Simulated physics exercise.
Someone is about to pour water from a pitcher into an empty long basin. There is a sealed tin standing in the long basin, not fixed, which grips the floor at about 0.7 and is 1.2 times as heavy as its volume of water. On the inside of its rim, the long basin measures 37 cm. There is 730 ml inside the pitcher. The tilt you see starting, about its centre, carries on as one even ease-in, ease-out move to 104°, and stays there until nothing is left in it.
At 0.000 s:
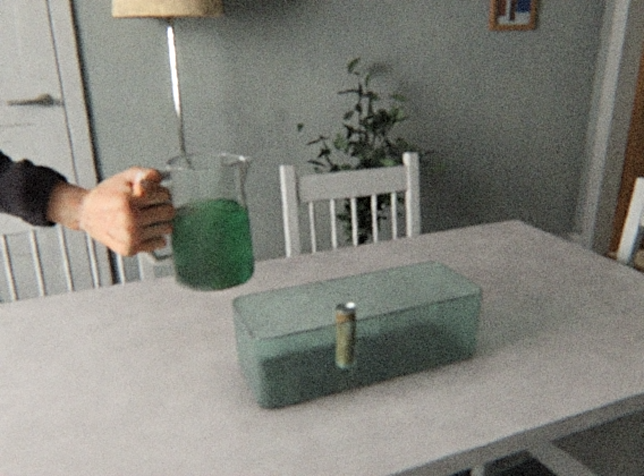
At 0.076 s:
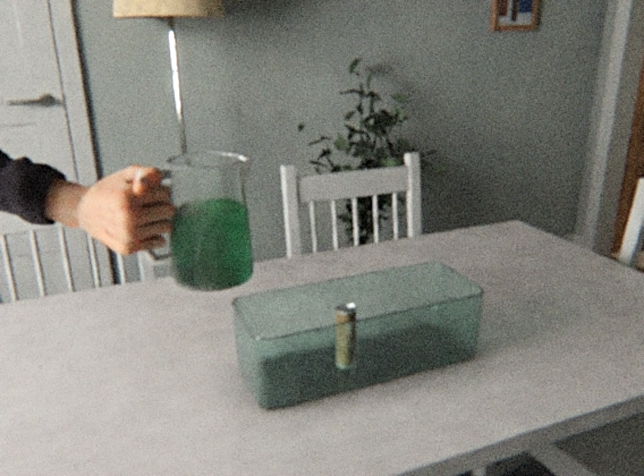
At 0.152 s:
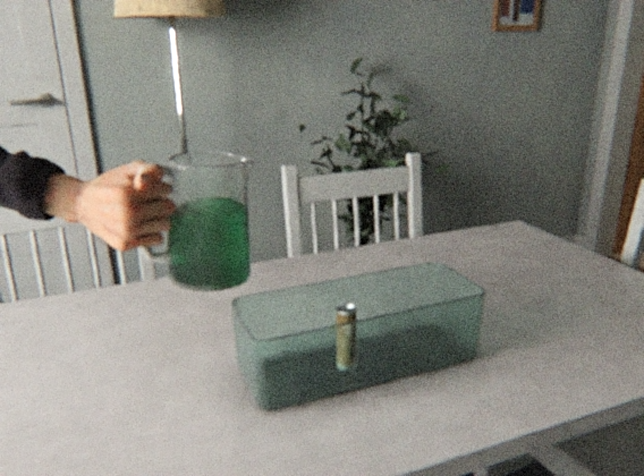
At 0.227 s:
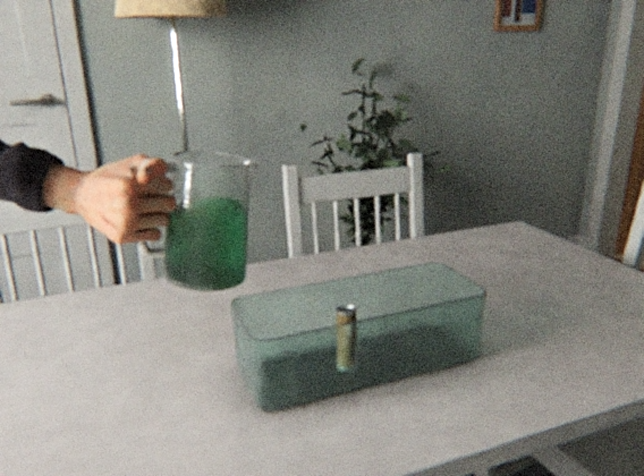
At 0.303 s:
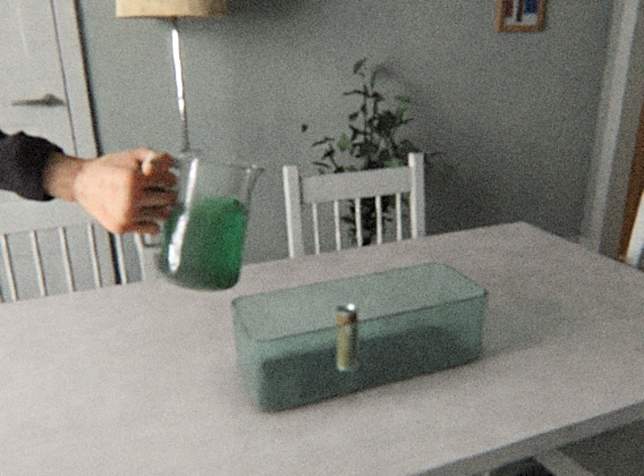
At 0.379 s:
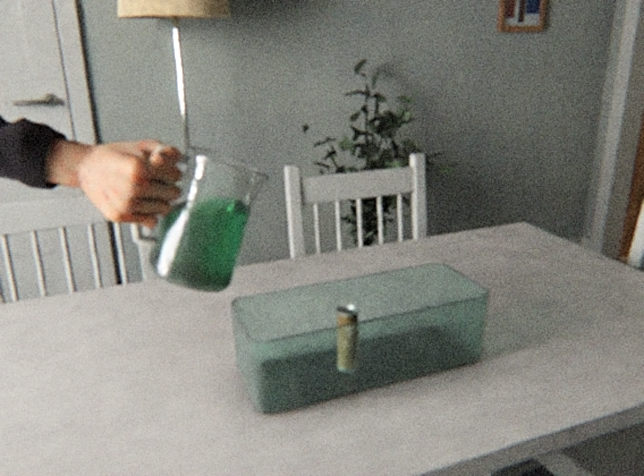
A hand holding a pitcher of green liquid gradually tilts it rightward beside a long basin.
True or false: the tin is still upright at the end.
False.
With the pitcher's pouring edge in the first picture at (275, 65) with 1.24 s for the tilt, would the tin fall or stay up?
Then it stays on its base.
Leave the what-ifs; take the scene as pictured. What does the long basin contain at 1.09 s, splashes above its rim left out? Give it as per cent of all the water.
Roughly 26 percent of it.
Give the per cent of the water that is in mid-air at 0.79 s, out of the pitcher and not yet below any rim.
3 %.
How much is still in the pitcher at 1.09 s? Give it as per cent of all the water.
52 per cent or thereabouts.
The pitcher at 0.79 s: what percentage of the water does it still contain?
96 %.
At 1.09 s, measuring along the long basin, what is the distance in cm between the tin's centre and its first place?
The tin is about 1 cm from where it started.
By 0.79 s the tilt is 73° and 97 per cent is still to pour; the tin stands where it began.
By 1.09 s the tilt is 100° and 52 per cent is still to pour; the tin stands where it began.
By 1.40 s the tilt is 104° and 13 per cent is still to pour; the tin leans 20°.
By 1.74 s the tilt is 104° and 2 per cent is still to pour; the tin lies on its side.
At rest the tin lies on its side.
